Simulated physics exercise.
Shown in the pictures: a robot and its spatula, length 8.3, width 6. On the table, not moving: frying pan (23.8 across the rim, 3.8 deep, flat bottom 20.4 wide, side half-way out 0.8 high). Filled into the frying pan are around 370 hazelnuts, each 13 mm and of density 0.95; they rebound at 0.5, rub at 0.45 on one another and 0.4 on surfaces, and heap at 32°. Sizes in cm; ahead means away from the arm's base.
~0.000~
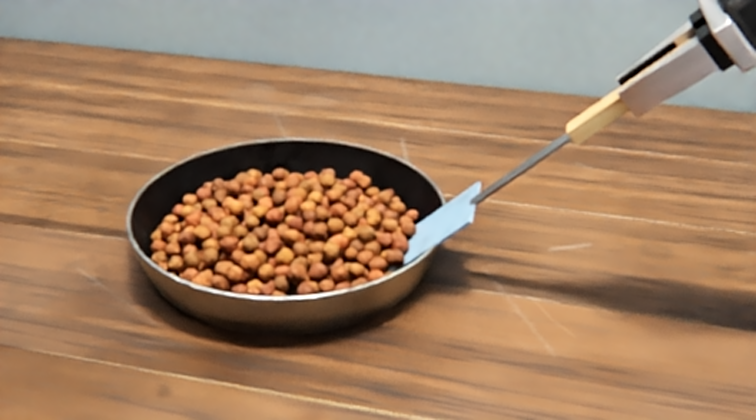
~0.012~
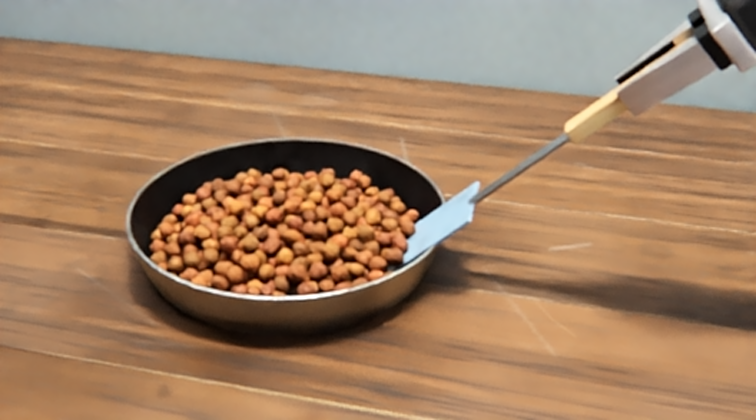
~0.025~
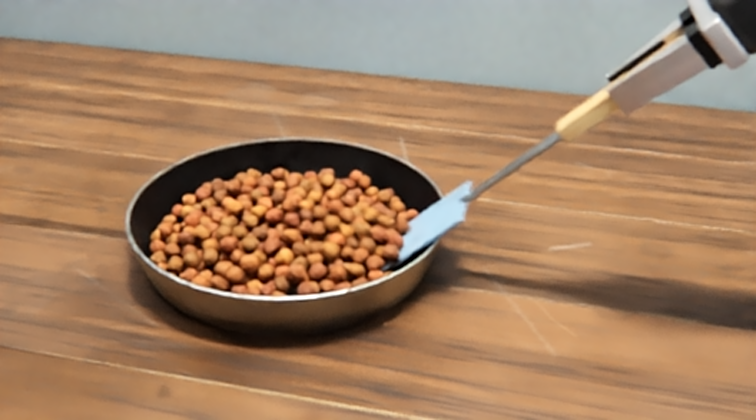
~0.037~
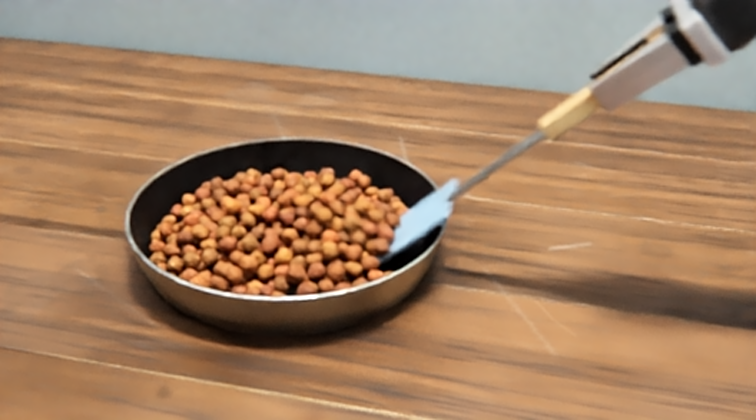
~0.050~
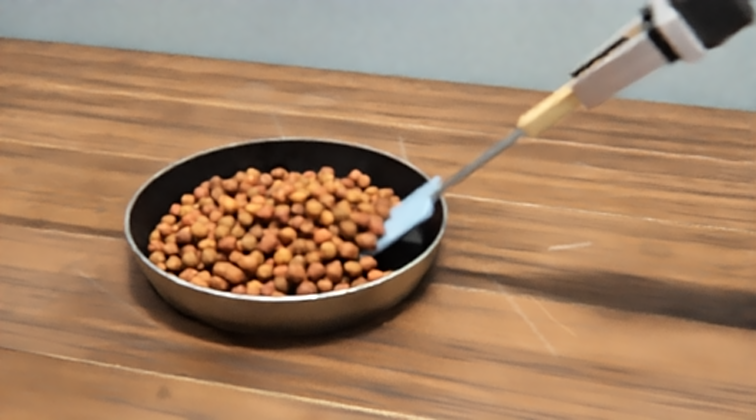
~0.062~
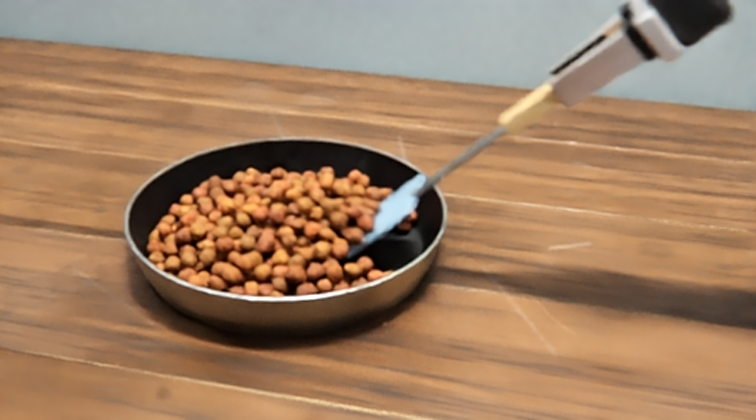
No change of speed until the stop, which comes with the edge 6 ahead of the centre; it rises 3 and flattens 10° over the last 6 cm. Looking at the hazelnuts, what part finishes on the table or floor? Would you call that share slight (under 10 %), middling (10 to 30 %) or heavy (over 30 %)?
It is middling.
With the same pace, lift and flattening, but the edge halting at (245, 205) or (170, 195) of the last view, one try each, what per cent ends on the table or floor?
5 % and 25 %.
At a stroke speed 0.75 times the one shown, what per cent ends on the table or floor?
Estimate: Approx. 5 %.
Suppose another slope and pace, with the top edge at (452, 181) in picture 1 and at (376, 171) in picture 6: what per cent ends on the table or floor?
20 %.
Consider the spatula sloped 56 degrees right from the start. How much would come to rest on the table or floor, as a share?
Around 15 in a hundred.
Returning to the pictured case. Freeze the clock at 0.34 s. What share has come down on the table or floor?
10 %.
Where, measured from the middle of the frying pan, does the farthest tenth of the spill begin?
Around 55 centimetres from the centre.
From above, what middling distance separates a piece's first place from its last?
I'd put it at close to 1 centimetres.
After 0.09 s, sloping 45°, highest piece 6 above the table; 368 in the frying pan.
After 0.12 s, sloping 41°, highest piece 8 above the table; 368 in the frying pan.
After 0.34 s, sloping 35°, highest piece 6 above the table; 319 in the frying pan, 42 on the table or floor, 7 on the blade or in flight.
After 1.39 s, sloping 35°, highest piece 4 above the table; 317 in the frying pan, 51 on the table or floor.
In the end, 317 in the frying pan, 51 on the table or floor. That is 14 % on the table or floor.
